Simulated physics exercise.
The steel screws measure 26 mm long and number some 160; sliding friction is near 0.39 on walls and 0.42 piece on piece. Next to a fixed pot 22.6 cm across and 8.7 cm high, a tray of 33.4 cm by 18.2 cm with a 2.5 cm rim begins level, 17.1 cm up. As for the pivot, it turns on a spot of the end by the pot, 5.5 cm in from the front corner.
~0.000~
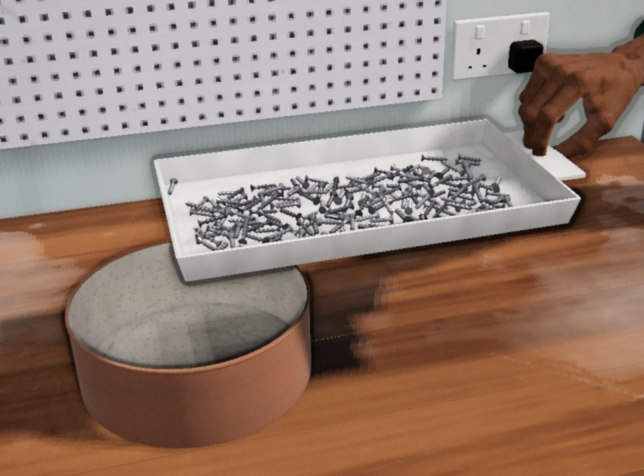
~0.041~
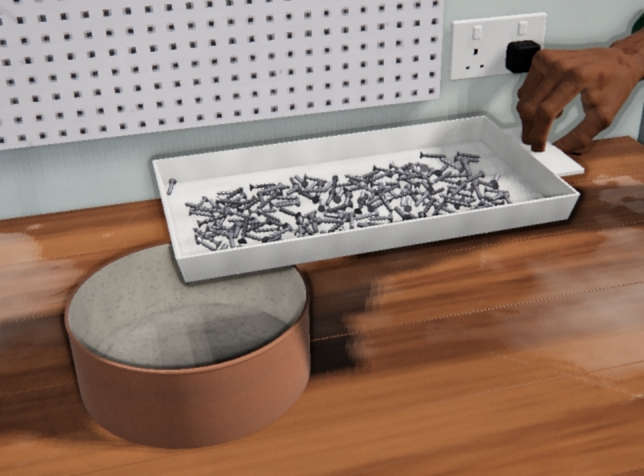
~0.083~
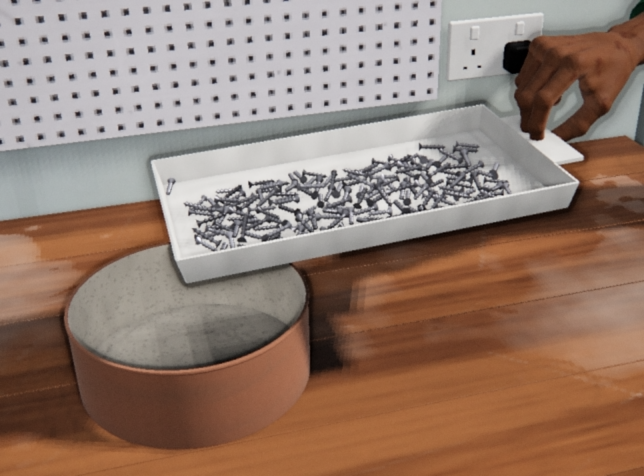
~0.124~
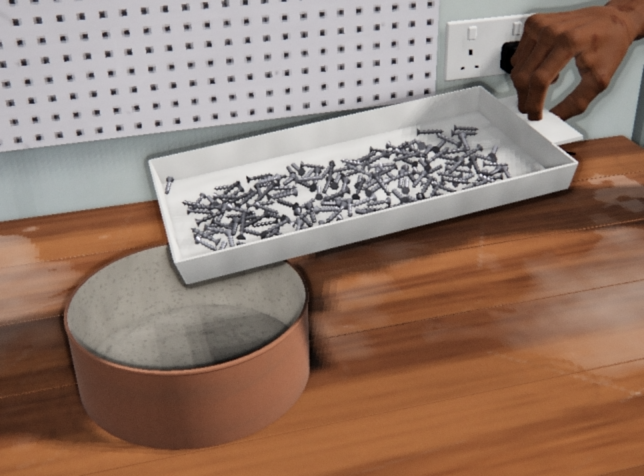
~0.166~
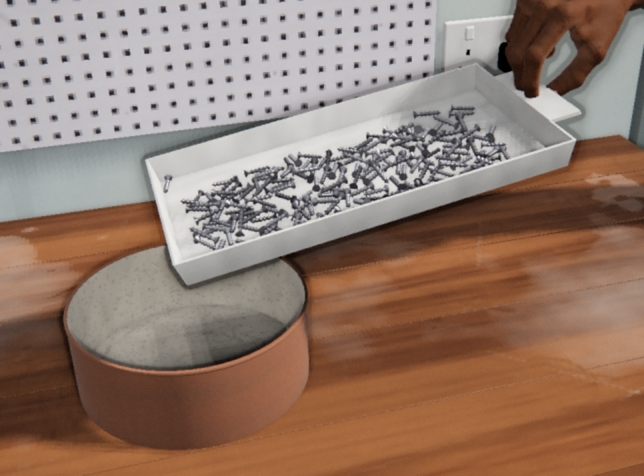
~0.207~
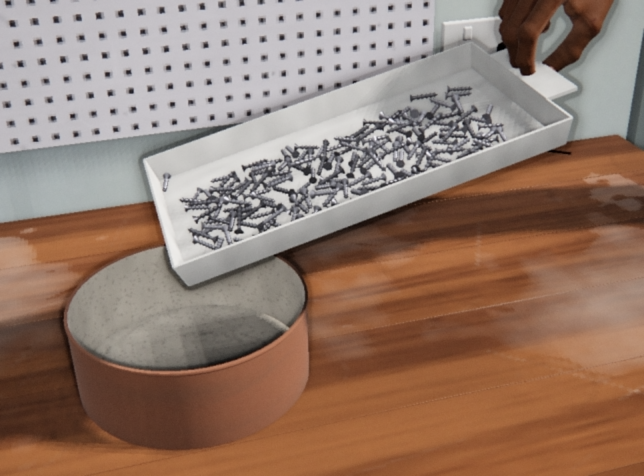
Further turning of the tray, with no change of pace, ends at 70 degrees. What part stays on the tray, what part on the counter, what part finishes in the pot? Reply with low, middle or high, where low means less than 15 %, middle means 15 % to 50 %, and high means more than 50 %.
My answer: Left on the tray - middle; counter - middle; pot - middle.
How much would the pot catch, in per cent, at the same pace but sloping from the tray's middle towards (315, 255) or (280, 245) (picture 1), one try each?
The share comes to roughly 0 in a hundred, then roughly 10 in a hundred.
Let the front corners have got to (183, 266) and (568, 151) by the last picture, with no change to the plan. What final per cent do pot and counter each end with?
Per cent by place - pot 10, counter 60.
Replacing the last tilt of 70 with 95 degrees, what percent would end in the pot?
Share in the pot: Around 55 %.
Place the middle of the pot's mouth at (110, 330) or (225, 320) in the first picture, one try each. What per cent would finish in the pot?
Some 65 and 35 per cent.
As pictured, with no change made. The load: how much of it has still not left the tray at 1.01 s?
Around 40 percent.
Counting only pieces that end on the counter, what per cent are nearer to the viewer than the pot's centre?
About 100 percent of the spill.
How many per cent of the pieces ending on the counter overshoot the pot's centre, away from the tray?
About 100 per cent.
After 0.50 s, tilt 42 degrees; the tray holds 100 %, the pot 0 %.
After 0.69 s, tilt 60 degrees; the tray holds 100 %, the pot 0 %.
Then, at 1.01 s, tilt 70 degrees; the tray holds 40 %, the pot 25 %.
At rest (2.1 s), tray 35 %, counter 35 %, pot 30 %.
